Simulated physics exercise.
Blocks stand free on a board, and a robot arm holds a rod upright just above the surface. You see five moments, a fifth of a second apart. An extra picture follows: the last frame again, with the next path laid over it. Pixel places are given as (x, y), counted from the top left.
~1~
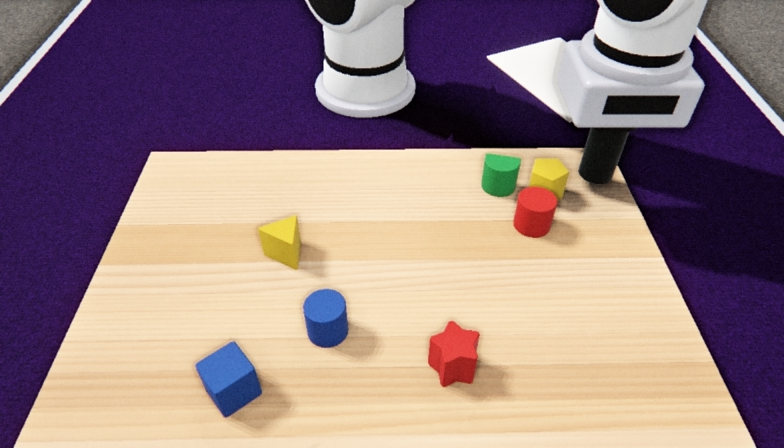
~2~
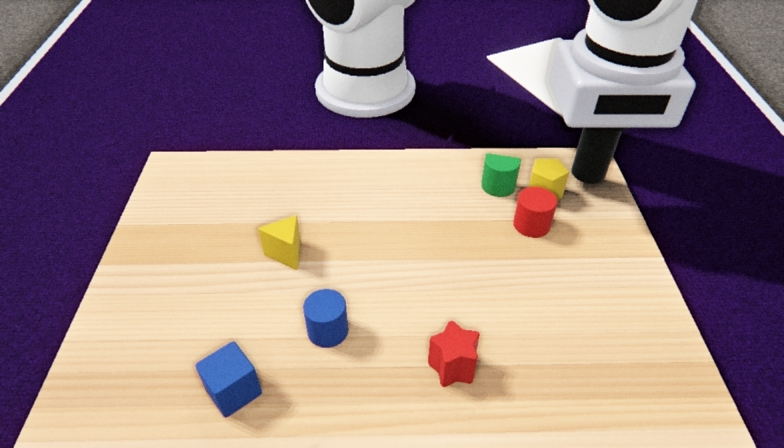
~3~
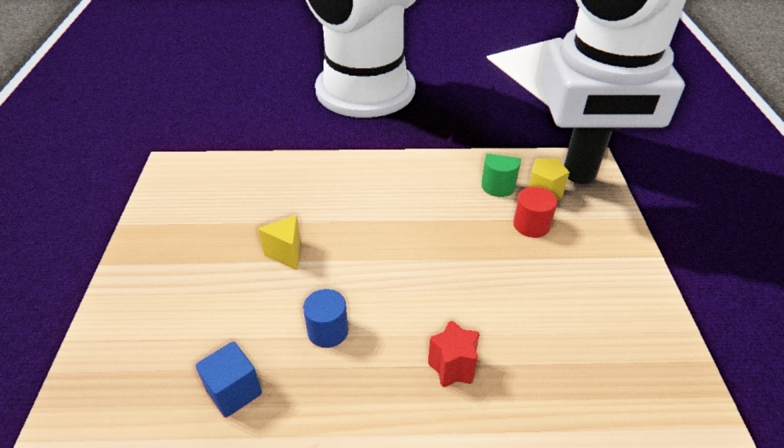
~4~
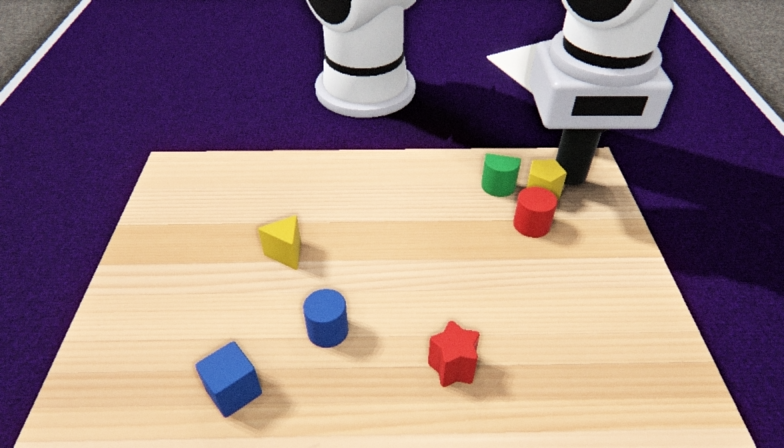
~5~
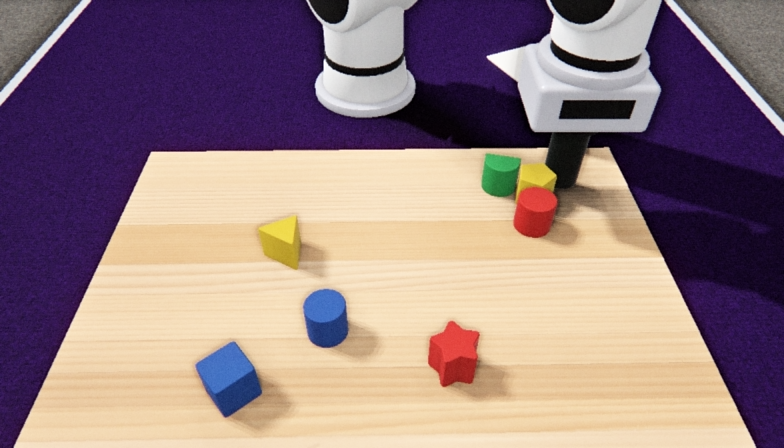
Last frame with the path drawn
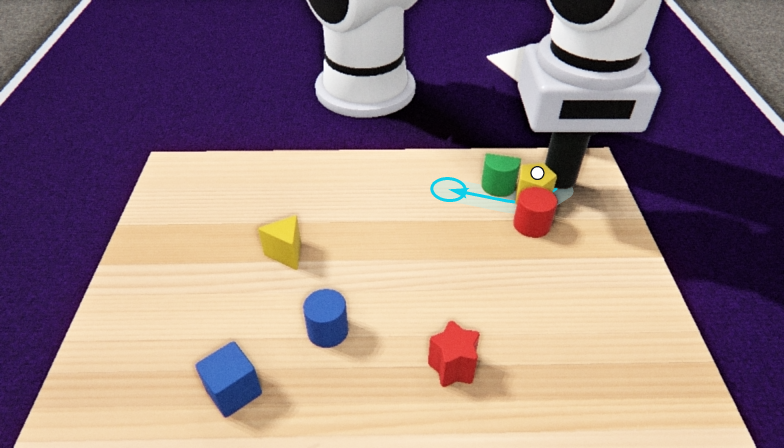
The footage shows a robot arm moving a black upright rod slowly left along the far right of a wooden board, nudging a yellow pentagon slightly left between green and red blocks while the other blocks stay still.
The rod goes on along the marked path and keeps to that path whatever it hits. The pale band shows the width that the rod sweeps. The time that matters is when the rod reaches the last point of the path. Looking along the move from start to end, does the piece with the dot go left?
It seems so.
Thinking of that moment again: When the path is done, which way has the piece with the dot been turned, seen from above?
Bird's-eye view: Counterclockwise.
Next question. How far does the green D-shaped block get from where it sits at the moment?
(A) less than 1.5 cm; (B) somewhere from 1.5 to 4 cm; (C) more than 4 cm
C (more than 4 cm)
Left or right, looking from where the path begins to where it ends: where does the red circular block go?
To the path's left.
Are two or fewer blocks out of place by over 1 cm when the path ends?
I believe not.
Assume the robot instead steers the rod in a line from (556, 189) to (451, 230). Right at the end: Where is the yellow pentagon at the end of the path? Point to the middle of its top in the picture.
For the centre of its top, I'd go with (427, 219).
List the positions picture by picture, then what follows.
In the first picture, rod's lower end at (595, 174); green D-shaped block at (503, 162); yellow pentagon at (550, 168); red circular block at (538, 198).
In the second picture, rod at (588, 174); blocks still.
In the third picture, rod at (579, 174); blocks still.
In the fourth picture, rod at (569, 175); yellow pentagon at (547, 169).
In the fifth picture, rod at (559, 178); green D-shaped block at (503, 162); yellow pentagon at (537, 173); red circular block at (538, 198).
Drawn move, from (556, 189) by way of (527, 202) and (487, 197) to (449, 189); the dot is on the yellow pentagon.
What follows on the original path. One third of the way, rod at (528, 192); green D-shaped block at (496, 162), turned 20° clockwise; yellow pentagon at (504, 186); red circular block at (532, 208).
Two thirds of the way, rod at (488, 187); green D-shaped block at (467, 152), turned 50° clockwise; yellow pentagon at (481, 191), turned 40° anticlockwise; red circular block at (532, 208).
At the end, rod at (450, 179); green D-shaped block at (448, 142), turned 85° clockwise; yellow pentagon at (480, 191), turned 45° anticlockwise; red circular block at (532, 208).
